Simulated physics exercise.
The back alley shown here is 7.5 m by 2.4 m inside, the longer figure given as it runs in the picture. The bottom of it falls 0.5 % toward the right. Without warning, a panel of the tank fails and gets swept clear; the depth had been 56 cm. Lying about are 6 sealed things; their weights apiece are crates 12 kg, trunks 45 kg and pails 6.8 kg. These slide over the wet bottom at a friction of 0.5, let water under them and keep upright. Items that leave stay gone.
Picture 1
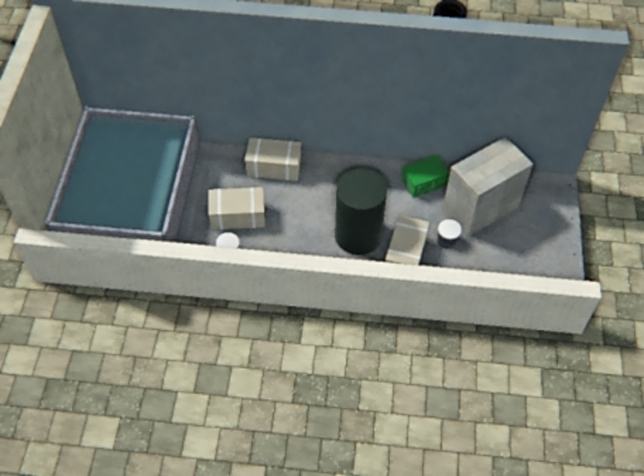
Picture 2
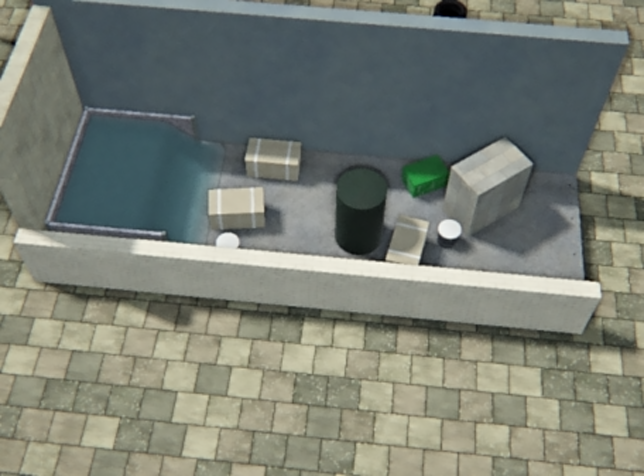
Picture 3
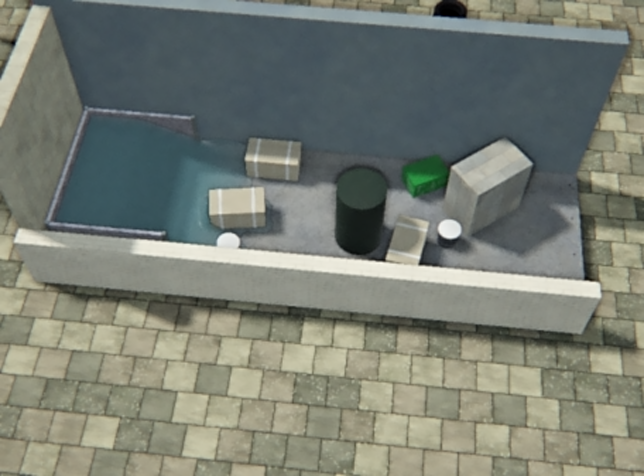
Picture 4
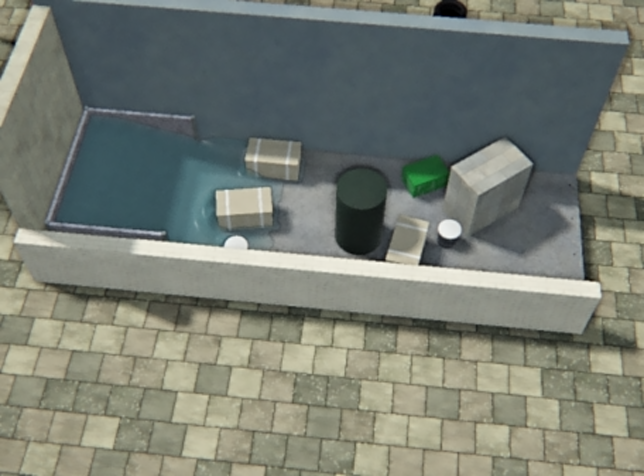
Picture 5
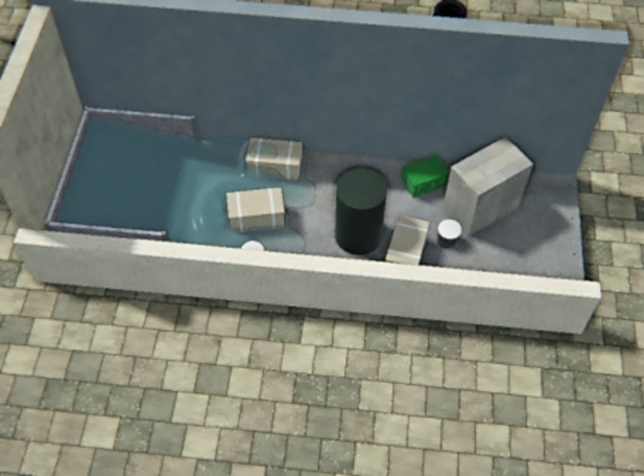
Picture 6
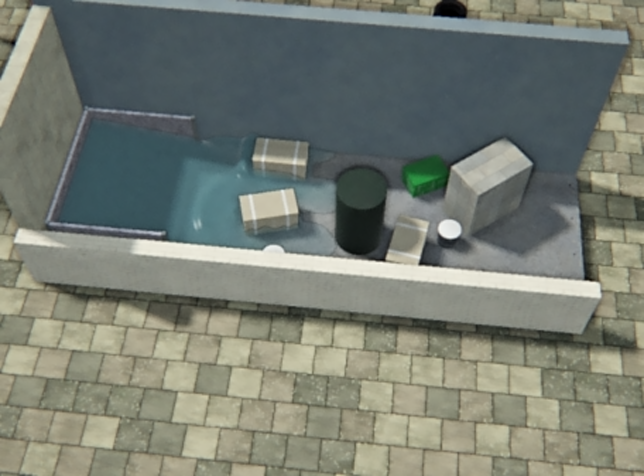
Water spreads rightward from the tank across the walled alley, pushing pale boxes to the right.
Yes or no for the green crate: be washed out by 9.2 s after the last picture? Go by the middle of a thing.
The green crate is held in.
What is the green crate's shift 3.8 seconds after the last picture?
Some 80 cm from the start.
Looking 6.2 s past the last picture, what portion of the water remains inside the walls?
72 % or so.
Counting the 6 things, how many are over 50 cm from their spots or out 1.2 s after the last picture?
By that point, 4.
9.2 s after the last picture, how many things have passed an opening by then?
2.
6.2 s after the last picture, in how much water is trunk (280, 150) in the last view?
Around 12 centimetres.
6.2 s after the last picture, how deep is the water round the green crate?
8 cm or so.
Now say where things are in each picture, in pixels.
In the first picture, the green crate at (426, 170) rests on the ground; 3.3 m2 under water; 0 of 6 have shifted.
In the second picture, the green crate at (426, 170), on the bottom; 4.4 m2 under water; 0 of 6 have shifted.
In the third picture, the green crate at (426, 170), on the bottom; water covers 5.2 m2; 0 of 6 have shifted.
In the fourth picture, the green crate at (426, 170) rests on the ground; water covers 5.9 m2; 2 of 6 have shifted.
In the fifth picture, the green crate at (426, 170) rests on the ground; 6.8 m2 under water; 2 of 6 have shifted.
In the sixth picture, the green crate at (426, 170), on the bottom; water covers 8.0 m2; 3 of 6 have shifted.
Then, 1.2 s after the last picture the green crate is near (470, 167), 0.6 m from its start, afloat; 0 of 6 are out; 3 afloat.
Then, 3.8 s after the last picture the green crate is near (474, 163), 0.7 m from its start, afloat; 2 of 6 are out; 2 afloat.
Then, 6.2 s after the last picture the green crate is near (473, 166), 0.7 m from its start, afloat; 2 of 6 are out; 2 afloat.
Then, 9.2 s after the last picture the green crate is near (473, 167), 0.7 m from its start, aground; 2 of 6 are out; 0 afloat.
